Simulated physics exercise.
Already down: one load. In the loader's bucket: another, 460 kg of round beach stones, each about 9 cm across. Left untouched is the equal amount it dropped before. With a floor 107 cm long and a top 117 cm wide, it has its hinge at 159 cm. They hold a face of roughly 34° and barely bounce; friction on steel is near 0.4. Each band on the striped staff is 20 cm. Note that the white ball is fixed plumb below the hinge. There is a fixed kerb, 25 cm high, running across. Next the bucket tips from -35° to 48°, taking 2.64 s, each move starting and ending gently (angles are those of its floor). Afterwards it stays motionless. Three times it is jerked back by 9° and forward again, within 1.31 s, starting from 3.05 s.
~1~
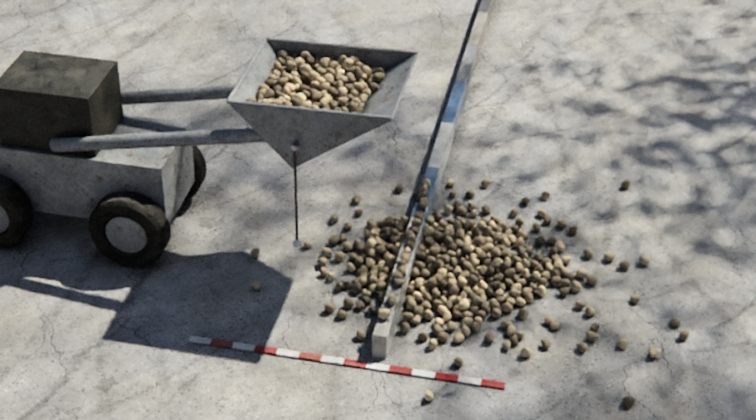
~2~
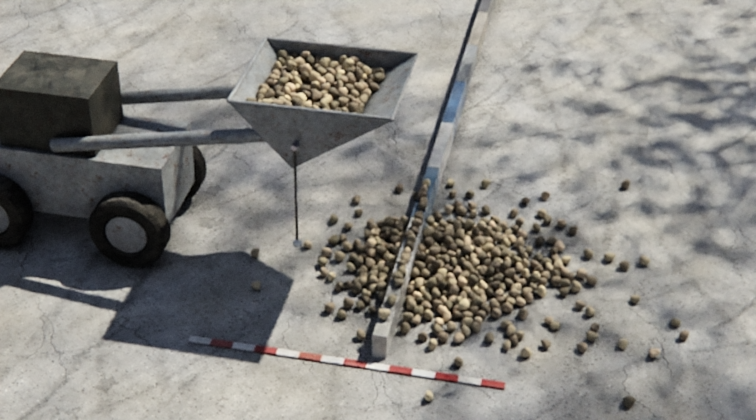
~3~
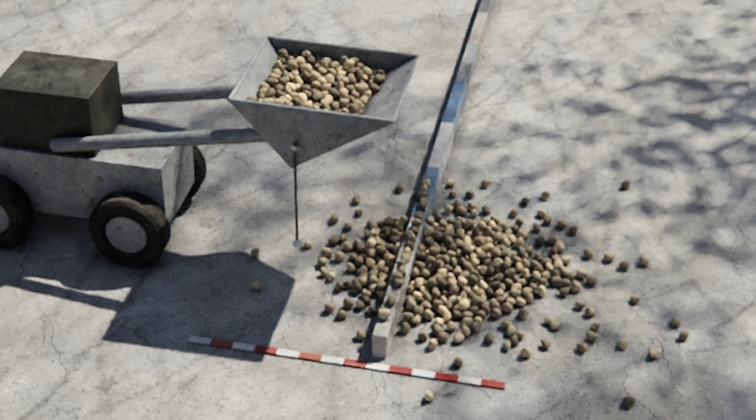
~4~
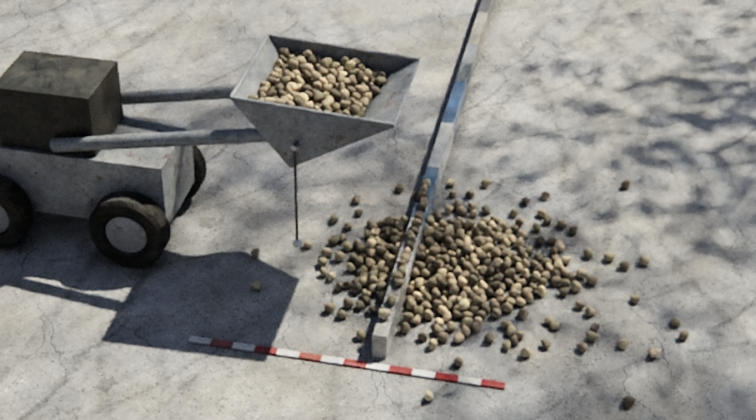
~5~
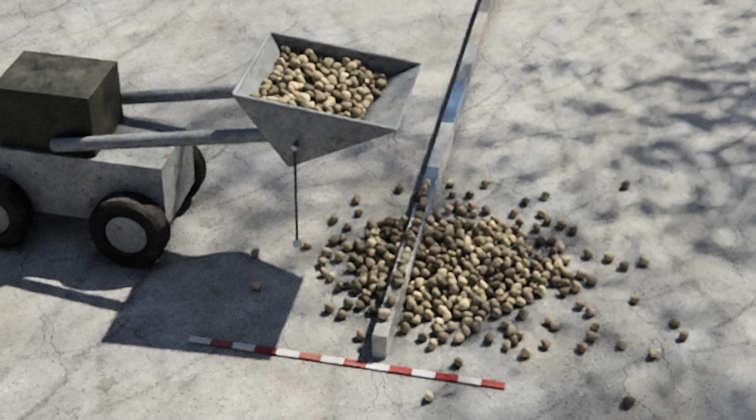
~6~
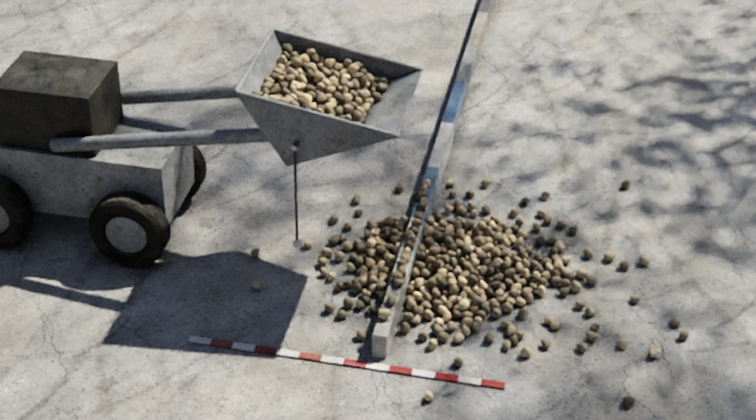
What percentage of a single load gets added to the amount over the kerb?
62 %.
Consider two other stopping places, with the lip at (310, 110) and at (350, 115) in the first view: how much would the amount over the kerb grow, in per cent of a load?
Case one about 0 %, case two about 5 %.
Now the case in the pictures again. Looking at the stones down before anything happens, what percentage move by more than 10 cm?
I'd put it at about 20 per cent.
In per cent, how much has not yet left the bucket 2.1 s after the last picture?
Around 0 in a hundred.
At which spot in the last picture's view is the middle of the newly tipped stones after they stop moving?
Around (430, 257).
Then, 1.4 s after the last picture the floor is at 35°; in per cent of one load, 75 in the bucket, 48 on this side of the kerb, 77 over the kerb; the foremost stones are at (646, 321).
Then, 2.1 s after the last picture the floor is at 48°; in per cent of one load, 0 in the bucket, 69 on this side of the kerb, 130 over the kerb; the foremost stones are at (646, 321).
Then, 4.2 s after the last picture the floor is at 48°; in per cent of one load, 0 in the bucket, 65 on this side of the kerb, 134 over the kerb; the foremost stones are at (646, 321).
Then, 7.1 s after the last picture the floor is at 48°; in per cent of one load, 0 in the bucket, 65 on this side of the kerb, 134 over the kerb; the foremost stones are at (646, 321). Net gain over the kerb, 62.
